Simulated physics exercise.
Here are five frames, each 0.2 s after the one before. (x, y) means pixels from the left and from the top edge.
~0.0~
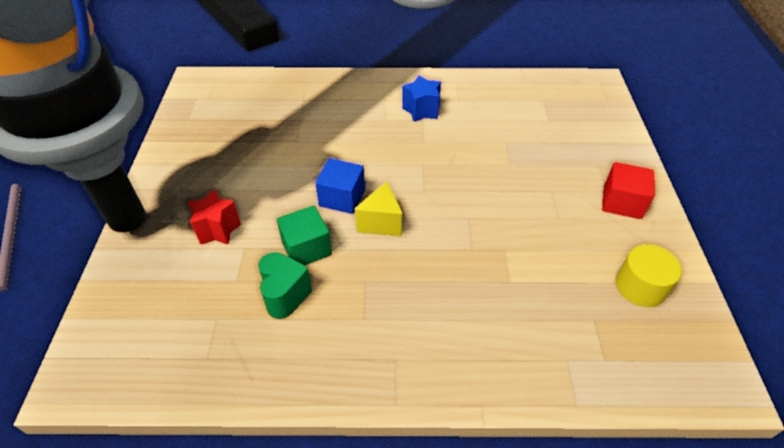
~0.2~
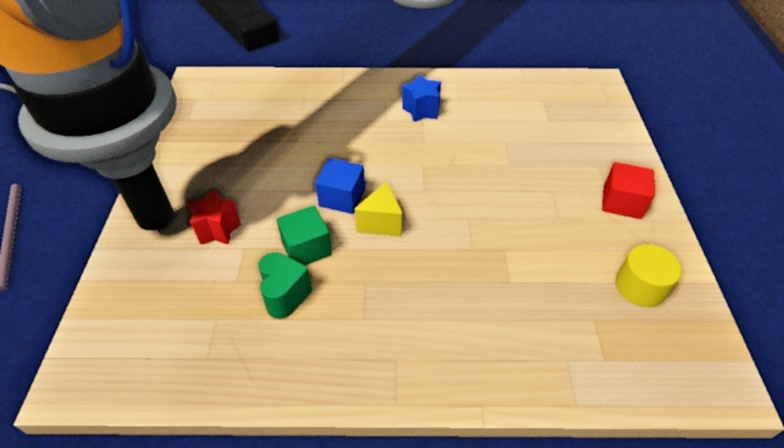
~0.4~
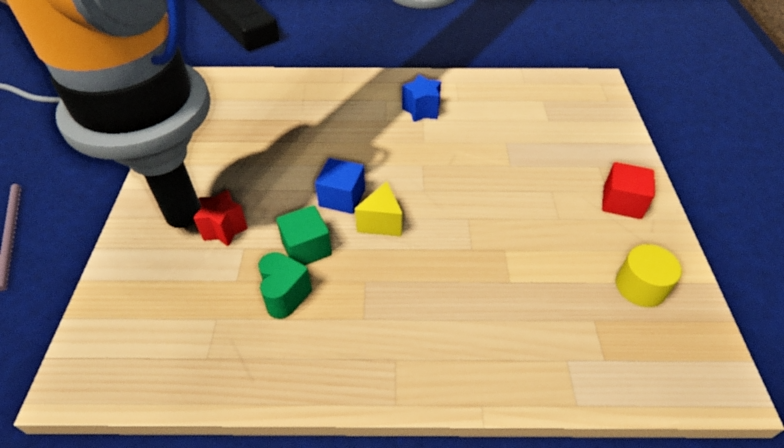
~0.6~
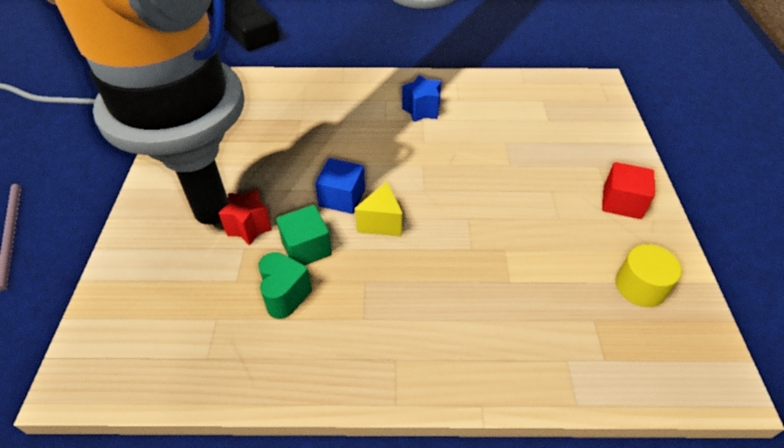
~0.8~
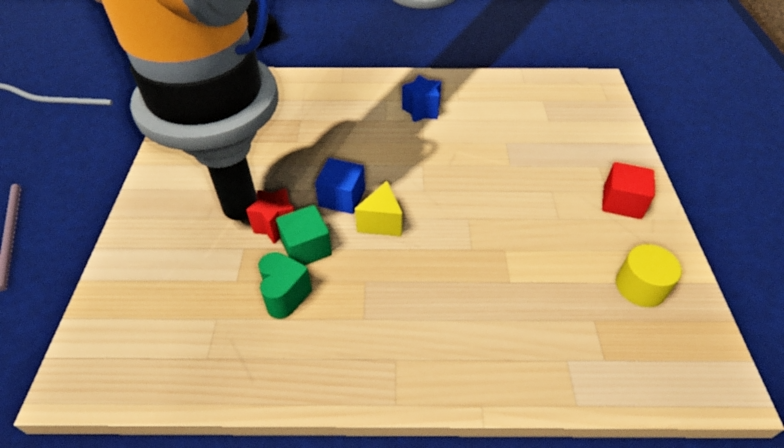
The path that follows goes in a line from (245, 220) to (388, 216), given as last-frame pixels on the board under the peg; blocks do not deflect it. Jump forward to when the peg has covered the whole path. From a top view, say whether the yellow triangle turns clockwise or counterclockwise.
The twist is anticlockwise.
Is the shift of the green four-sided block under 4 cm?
No, that is not what happens.
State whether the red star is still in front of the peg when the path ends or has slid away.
Prediction: Slipped aside.
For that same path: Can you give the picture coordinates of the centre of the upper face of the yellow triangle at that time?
Somewhere near (416, 207).
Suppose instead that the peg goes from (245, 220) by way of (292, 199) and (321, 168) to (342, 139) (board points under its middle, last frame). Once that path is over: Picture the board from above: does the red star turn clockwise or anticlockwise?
Viewed from overhead, the red star winds up turned clockwise.
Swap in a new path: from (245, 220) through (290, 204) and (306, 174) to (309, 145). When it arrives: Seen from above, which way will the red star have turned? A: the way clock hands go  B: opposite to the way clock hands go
I'll go with A - the way clock hands go.
What follows on the original path. One third of the way, peg at (292, 207); red star at (317, 210), turned 20° clockwise; green four-sided block at (336, 238).
Two thirds of the way, peg at (340, 206); red star at (353, 218), turned 50° clockwise; green four-sided block at (353, 251), turned 35° clockwise; blue four-sided block at (347, 168); yellow triangle at (391, 203), turned 40° anticlockwise.
At the end, peg at (388, 204); red star at (374, 219), turned 85° clockwise; green four-sided block at (354, 253), turned 45° clockwise; blue four-sided block at (350, 166), turned 15° anticlockwise; yellow triangle at (416, 207), turned 20° anticlockwise.
